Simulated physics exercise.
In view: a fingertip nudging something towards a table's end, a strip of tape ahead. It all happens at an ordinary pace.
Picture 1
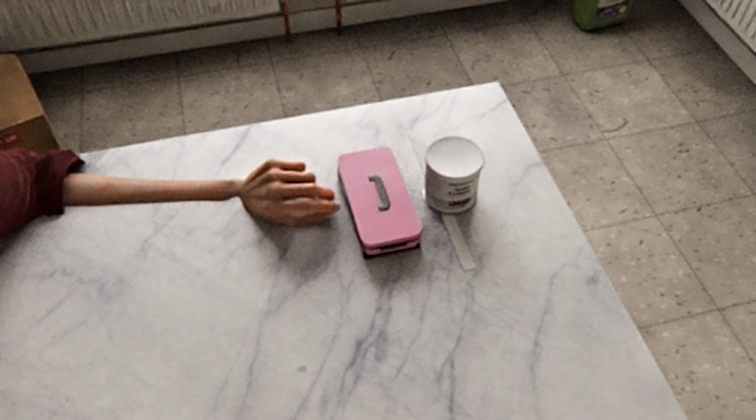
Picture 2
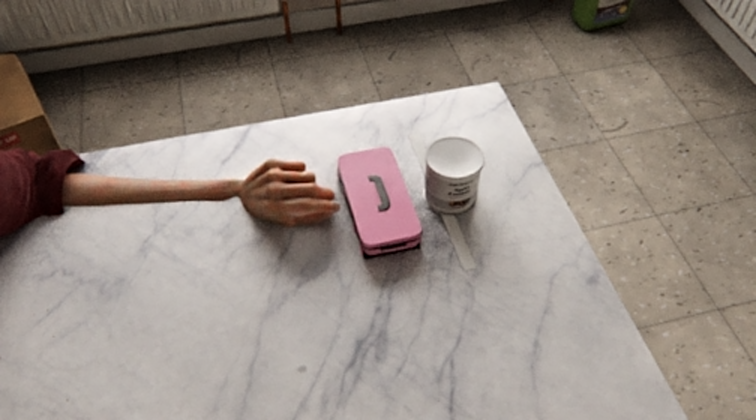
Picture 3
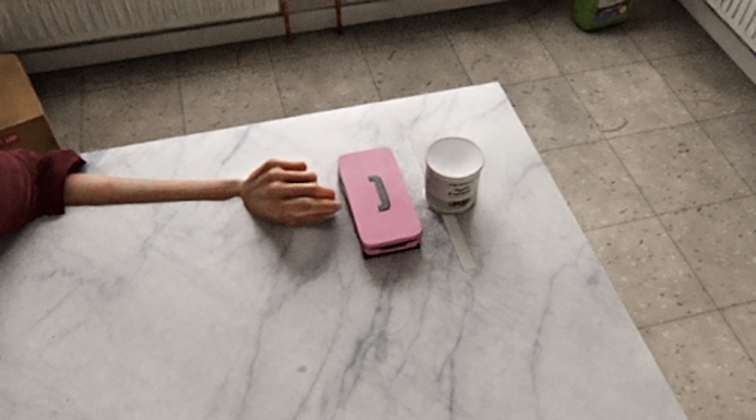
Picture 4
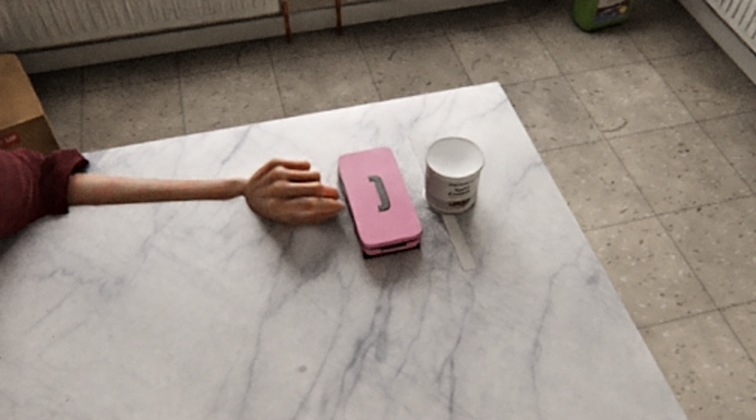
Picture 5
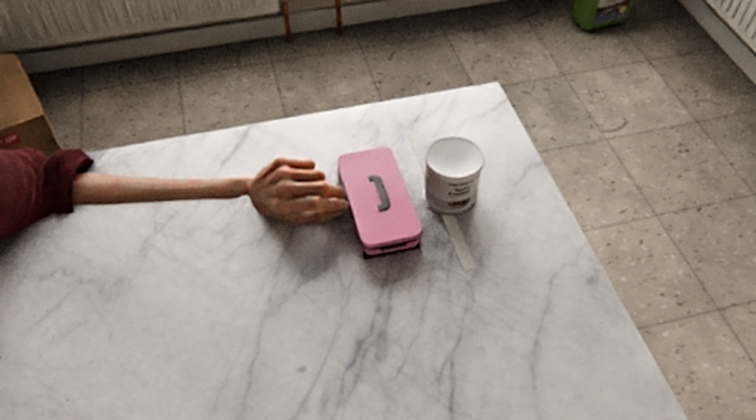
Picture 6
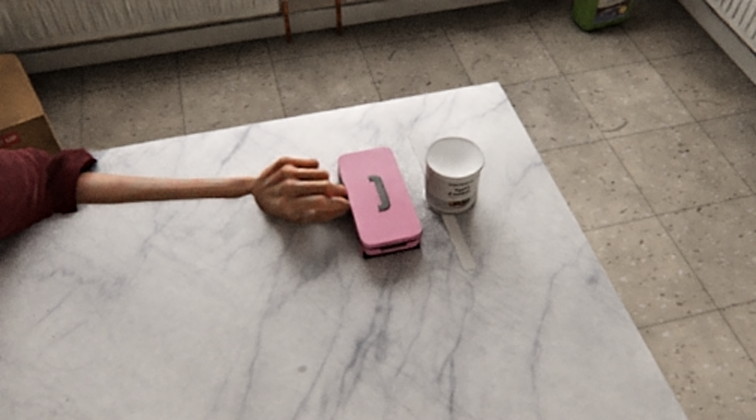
A hand in a dark red sleeve slid slightly right across a marble table until its fingers reached a pink case, which stayed still beside a white tin and a pale strip of tape.
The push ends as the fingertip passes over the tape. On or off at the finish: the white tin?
The white tin remains on top.
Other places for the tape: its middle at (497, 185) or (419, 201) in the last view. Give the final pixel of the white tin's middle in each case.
Resting at (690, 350) and (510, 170).
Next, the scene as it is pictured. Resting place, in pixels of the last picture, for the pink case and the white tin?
First (474, 182), then (529, 161).
Then, 1.20 s after the last picture, white tin moved about its own width near (485, 170).
At rest, the white tin is still on the table, near (529, 161).
